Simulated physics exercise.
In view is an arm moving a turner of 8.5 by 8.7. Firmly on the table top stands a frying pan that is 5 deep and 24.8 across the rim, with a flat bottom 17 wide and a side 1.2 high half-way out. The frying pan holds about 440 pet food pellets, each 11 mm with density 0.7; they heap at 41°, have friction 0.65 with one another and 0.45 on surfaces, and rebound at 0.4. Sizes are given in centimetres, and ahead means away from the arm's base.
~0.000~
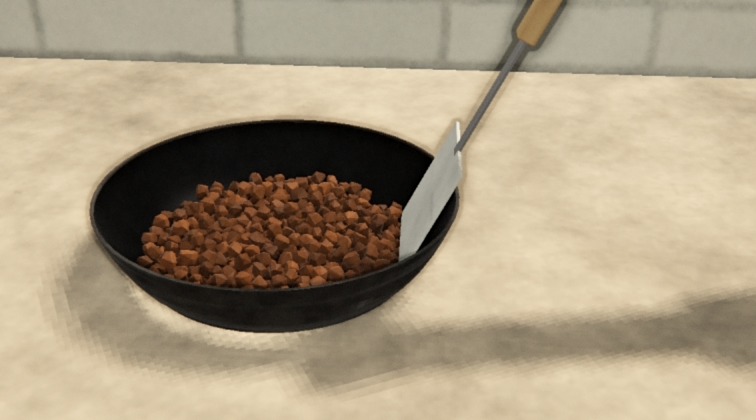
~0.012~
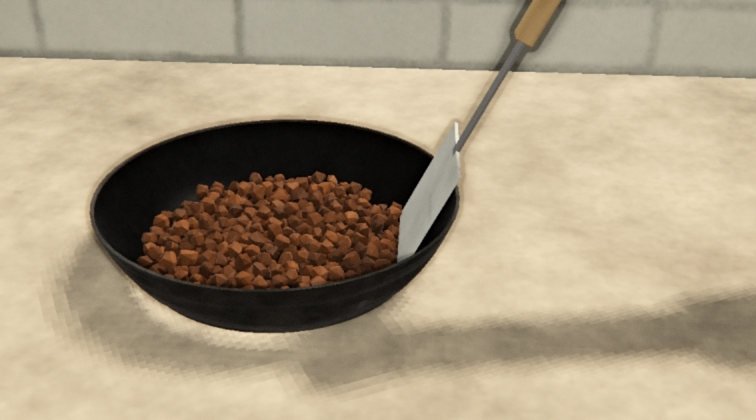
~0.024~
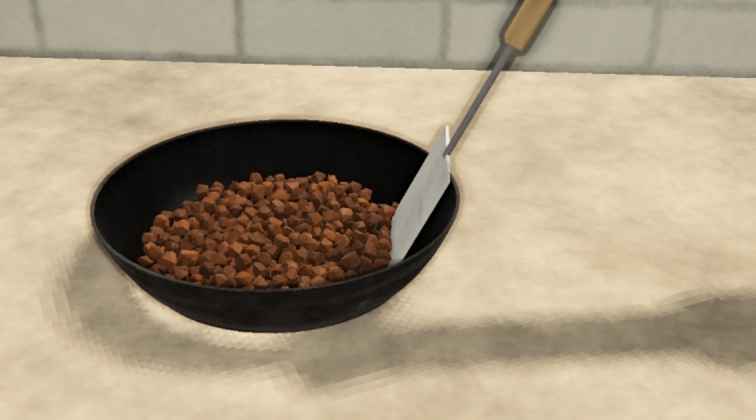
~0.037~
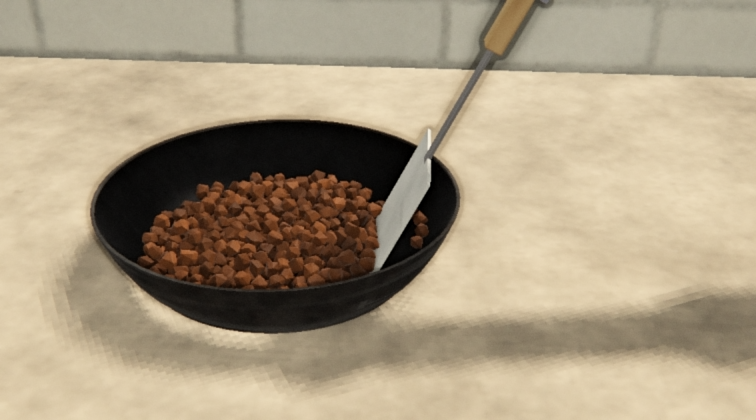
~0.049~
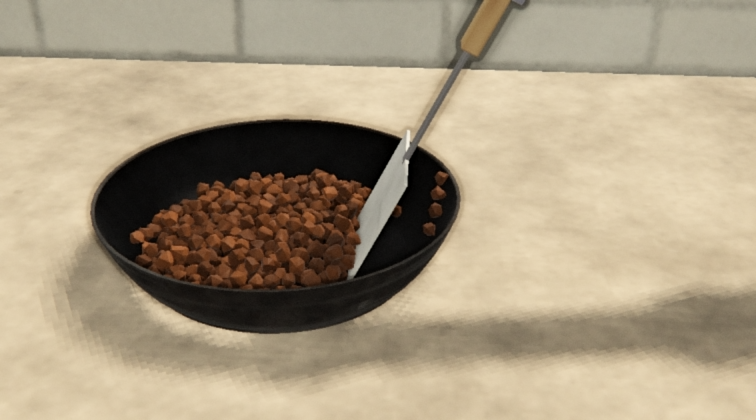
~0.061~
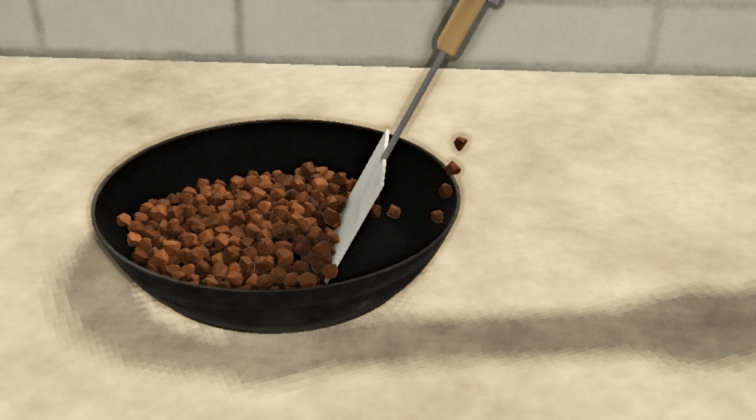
The clip opens on a black frying pan of small brown pellets on a pale counter, a wooden-handled metal turner resting inside its right edge. The turner slides steadily left, pushing the heap toward the left side, while a few pellets scatter behind the blade, one rising above the right rim.
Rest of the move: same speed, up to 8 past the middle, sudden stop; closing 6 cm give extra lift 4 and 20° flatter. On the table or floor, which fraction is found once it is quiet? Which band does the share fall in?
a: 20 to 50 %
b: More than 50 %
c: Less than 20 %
The answer is a.
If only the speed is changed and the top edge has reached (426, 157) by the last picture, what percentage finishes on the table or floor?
Expect some 10 per cent there.
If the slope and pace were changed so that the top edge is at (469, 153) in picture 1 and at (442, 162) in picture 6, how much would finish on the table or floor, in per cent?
5 %.
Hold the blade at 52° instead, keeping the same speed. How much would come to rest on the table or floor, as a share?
In that case some 25 per cent.
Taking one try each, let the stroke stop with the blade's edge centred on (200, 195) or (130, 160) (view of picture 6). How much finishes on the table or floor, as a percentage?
I'd say roughly 15 per cent, then roughly 40 per cent.
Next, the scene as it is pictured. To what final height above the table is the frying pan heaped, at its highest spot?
It reaches roughly 5.5 cm.
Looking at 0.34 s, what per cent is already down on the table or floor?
20 %.
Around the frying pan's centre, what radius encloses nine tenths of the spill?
That distance is around 40 cm.
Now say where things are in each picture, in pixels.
The first picture shows the turner top edge at (459, 147), sloping 64°; upper third of the load around (289, 232), from x 145 to 400, top at y 180; 443 in the frying pan.
The second picture shows the turner top edge at (458, 148), sloping 64°; upper third of the load around (289, 232), from x 145 to 400, top at y 180.
The third picture shows the turner top edge at (448, 152), sloping 64°; upper third of the load around (291, 232), from x 145 to 395, top at y 180.
The fourth picture shows the turner top edge at (429, 155), sloping 64°; upper third of the load around (297, 230), from x 145 to 420, top at y 180.
The fifth picture shows the turner top edge at (407, 156), sloping 64°; upper third of the load around (287, 223), from x 135 to 440, top at y 175.
The sixth picture shows the turner top edge at (385, 156), sloping 64°; upper third of the load around (276, 216), from x 125 to 460, top at y 145; 442 in the frying pan, 1 on the blade or in flight.
After 0.09 s, sloping 64°, highest piece 15 above the table; 440 in the frying pan, 3 on the blade or in flight.
After 0.12 s, sloping 58°, highest piece 20 above the table; 438 in the frying pan, 5 on the blade or in flight.
After 0.34 s, sloping 44°, highest piece 35 above the table; 323 in the frying pan, 83 on the table or floor, 37 on the blade or in flight.
After 1.39 s, sloping 44°, highest piece 6 above the table; 323 in the frying pan, 120 on the table or floor.
In the end, 323 in the frying pan, 120 on the table or floor. That is 27 % on the table or floor.
